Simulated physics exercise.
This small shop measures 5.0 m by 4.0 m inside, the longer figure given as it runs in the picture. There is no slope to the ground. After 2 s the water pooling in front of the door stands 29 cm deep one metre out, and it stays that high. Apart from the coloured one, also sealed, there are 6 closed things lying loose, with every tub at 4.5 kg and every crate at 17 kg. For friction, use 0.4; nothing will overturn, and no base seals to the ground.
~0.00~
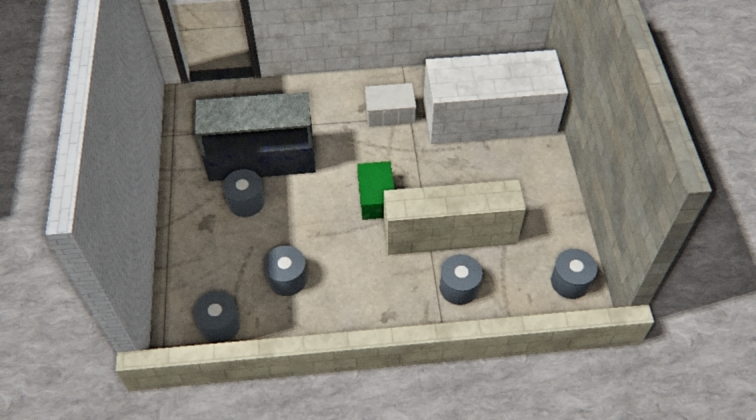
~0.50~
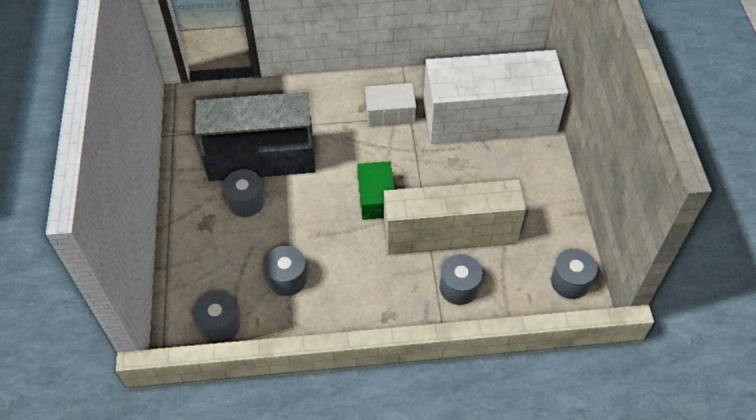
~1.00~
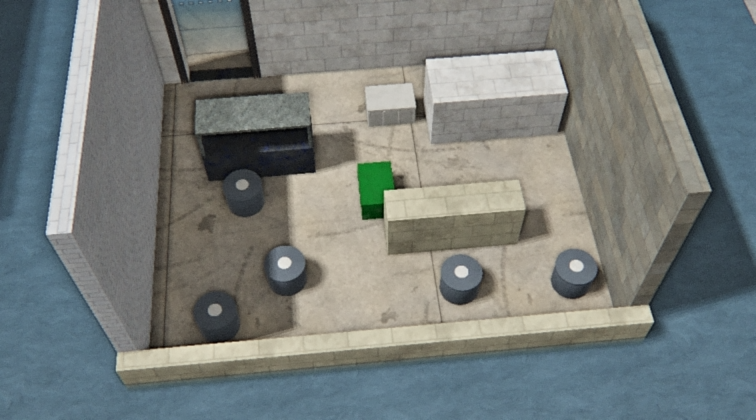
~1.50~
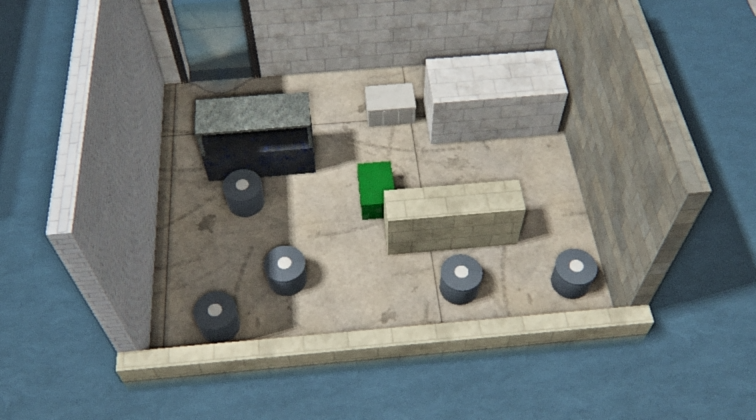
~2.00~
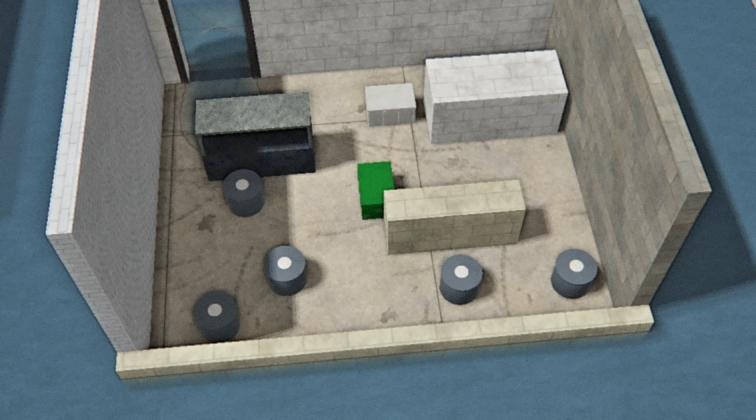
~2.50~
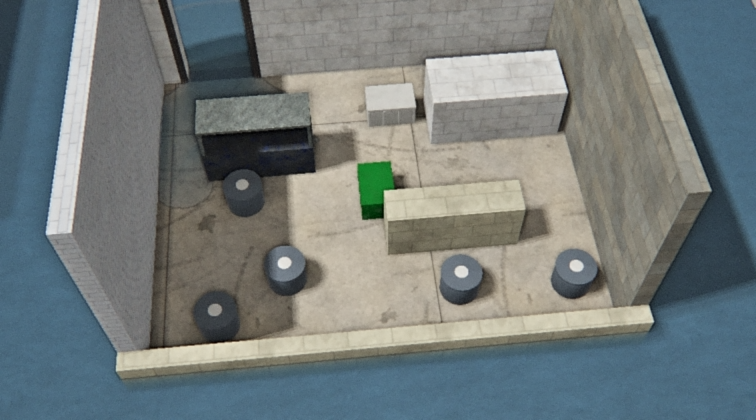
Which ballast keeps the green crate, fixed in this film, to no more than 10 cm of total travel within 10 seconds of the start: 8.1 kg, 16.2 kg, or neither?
Only 16.2 kg is enough.
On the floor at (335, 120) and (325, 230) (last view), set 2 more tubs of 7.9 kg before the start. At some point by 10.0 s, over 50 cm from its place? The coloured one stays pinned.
Those two come out over the line and inside the line, in that order.
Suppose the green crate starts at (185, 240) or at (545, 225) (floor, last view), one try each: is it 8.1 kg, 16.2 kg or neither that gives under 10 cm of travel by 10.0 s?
At the first spot nothing offered works, at the second nothing offered works.
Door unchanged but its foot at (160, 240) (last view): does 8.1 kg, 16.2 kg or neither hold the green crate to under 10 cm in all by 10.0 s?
The answer is that neither mass suffices.
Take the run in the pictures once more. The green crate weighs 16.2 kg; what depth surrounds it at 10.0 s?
Close to 4 cm deep.
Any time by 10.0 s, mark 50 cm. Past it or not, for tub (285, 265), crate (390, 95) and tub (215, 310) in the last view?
Beyond, below, beyond.
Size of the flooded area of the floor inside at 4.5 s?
Somewhere about 10.0 m2, give or take.
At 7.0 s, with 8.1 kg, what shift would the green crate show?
About 0 cm.
After 3.5 s the green crate would be 0 cm from its start with 8.1 kg and 0 cm from its start with 16.2 kg; 0 cm of water round it then.
After 4.5 s the green crate would be 0 cm from its start with 8.1 kg and 0 cm from its start with 16.2 kg; 1 cm of water round it then.
After 7.0 s the green crate would be 0 cm from its start with 8.1 kg and 0 cm from its start with 16.2 kg; 2 cm of water round it then.
After 10.0 s the green crate would be 65 cm from its start with 8.1 kg and 0 cm from its start with 16.2 kg; 4 cm of water round it then.
